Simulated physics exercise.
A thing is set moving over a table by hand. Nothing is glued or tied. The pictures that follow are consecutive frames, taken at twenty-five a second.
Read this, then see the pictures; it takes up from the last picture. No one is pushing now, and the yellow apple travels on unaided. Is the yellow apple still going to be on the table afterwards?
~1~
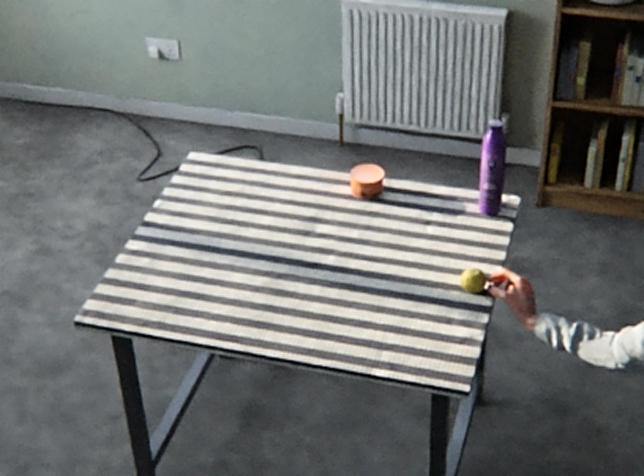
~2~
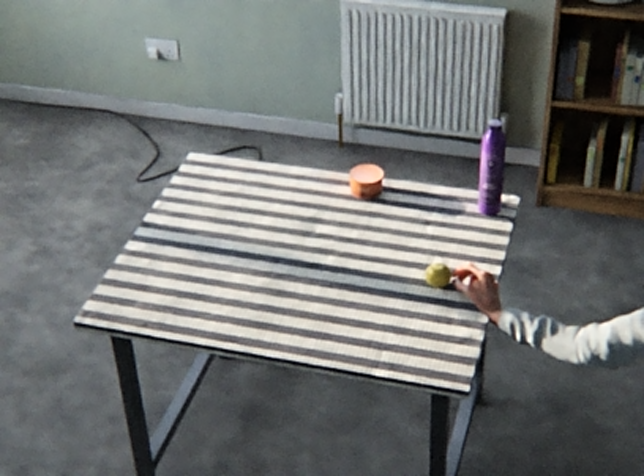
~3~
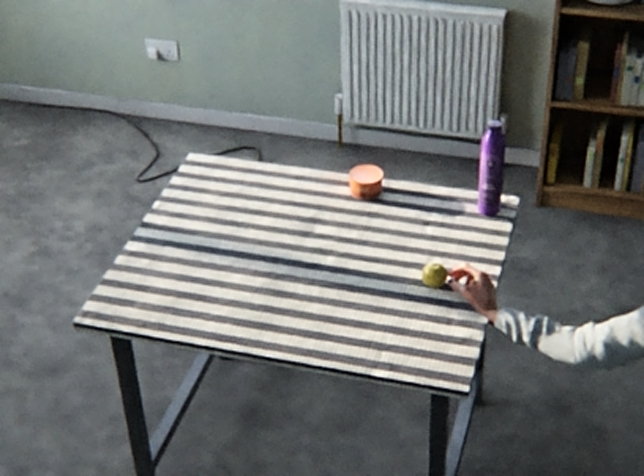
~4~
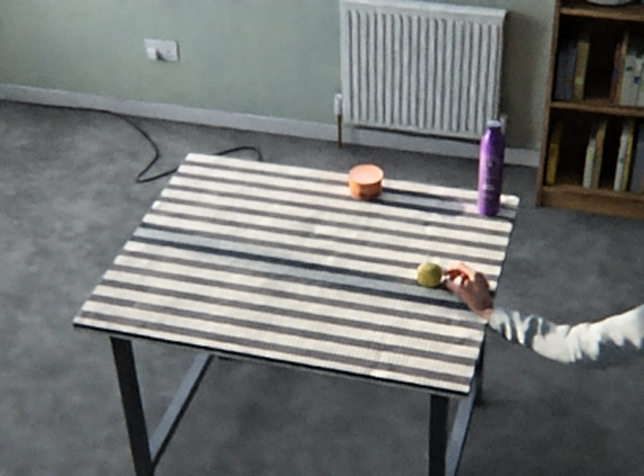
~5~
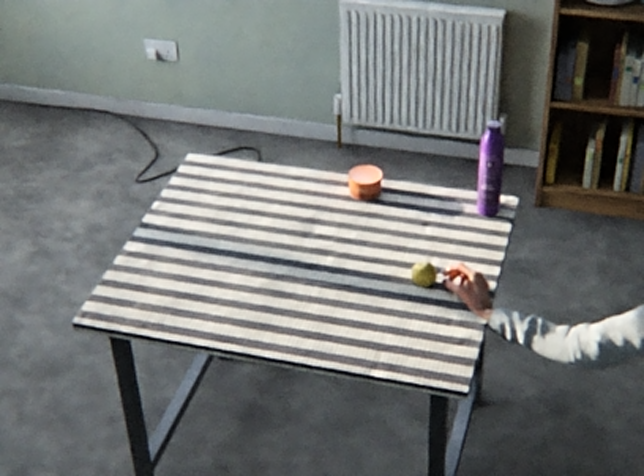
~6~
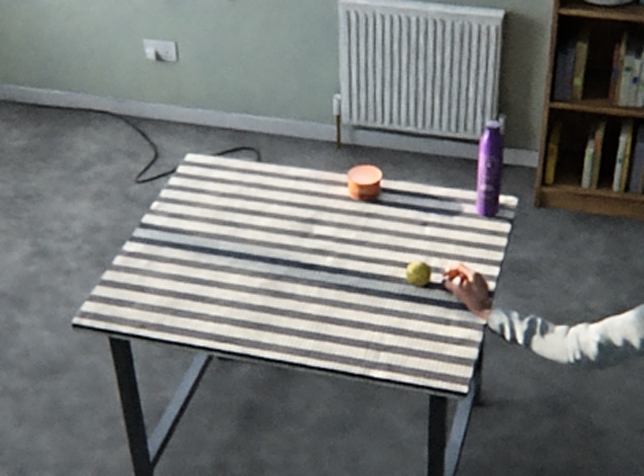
Topside.
Then, 0.10 s on from there, yellow apple shifted about its own width near (409, 272).
Then, 0.20 s on from there, yellow apple shifted about its own width near (401, 271).
Then, 0.40 s on from there, yellow apple shifted about its own width near (392, 269).
In the end, moved from the start, yellow apple. At the end, from the last picture's camera, yellow apple near (392, 269).
